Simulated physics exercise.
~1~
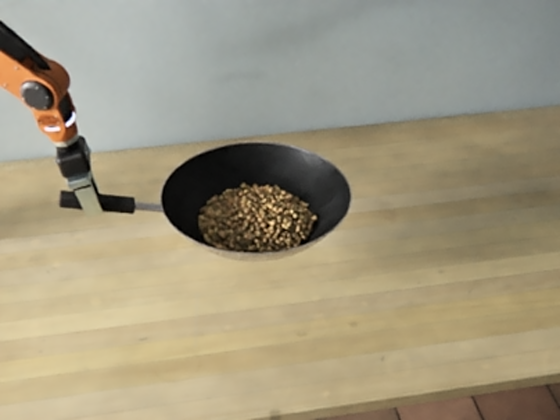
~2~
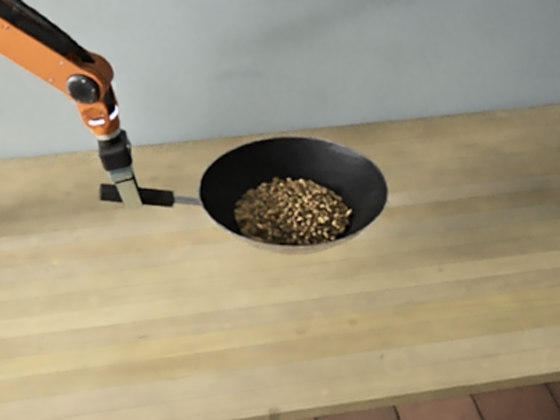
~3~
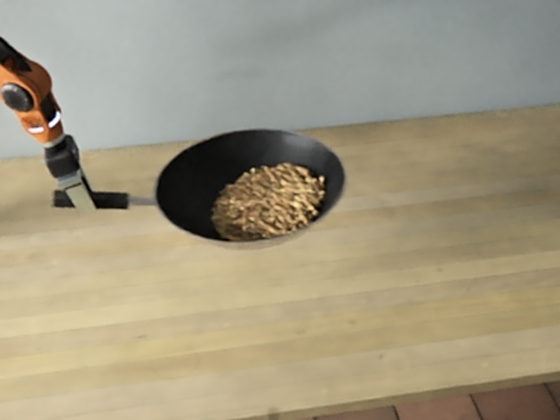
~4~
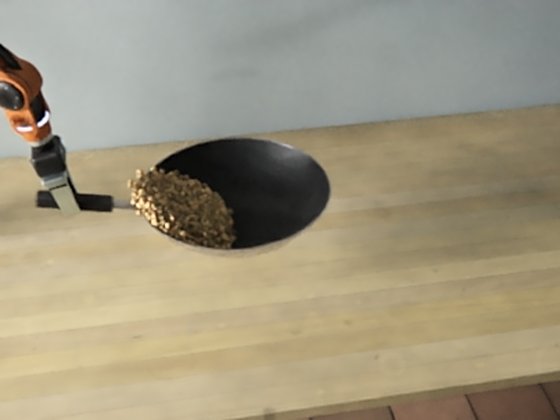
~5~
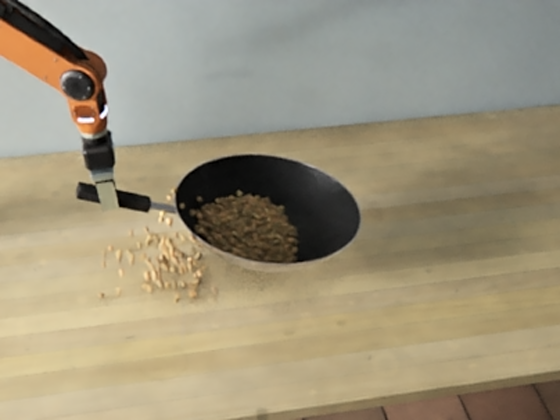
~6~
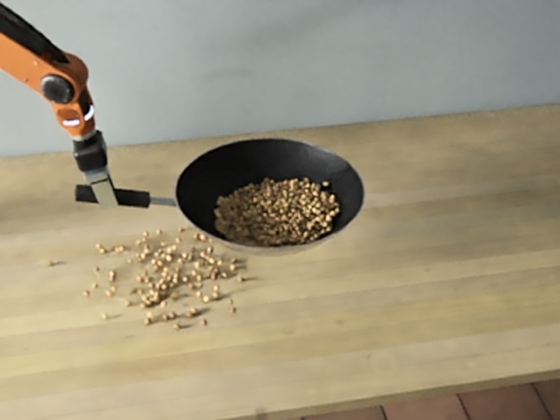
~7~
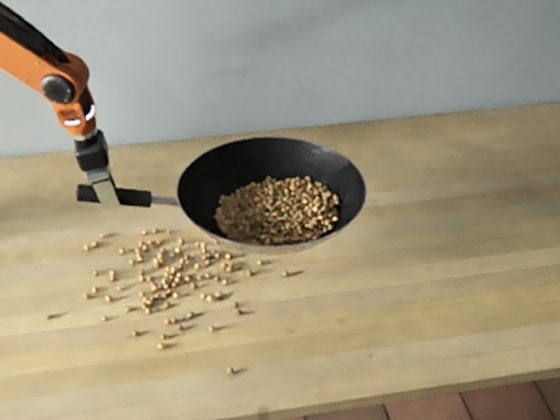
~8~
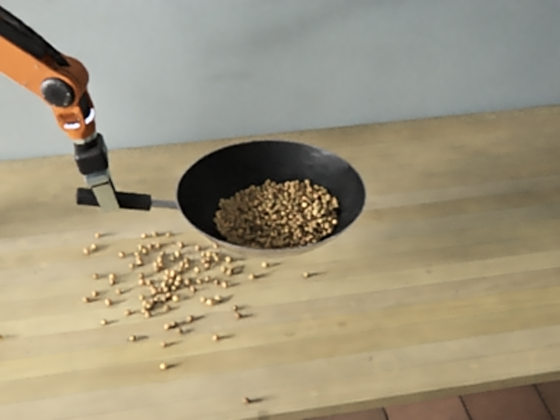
An orange and black robot arm reaches in from the upper left and holds a dark wok by its handle above a pale wooden table, seen from above against a grey wall, with reddish tiles at the lower right. A heap of tan chickpeas sits in the wok. The arm moves the wok a little right, then back left, and the heap slides up to the rim beside the handle. As the wok moves right again, some chickpeas spill over that edge and scatter across the table. The wok stops, with most of the chickpeas still inside.
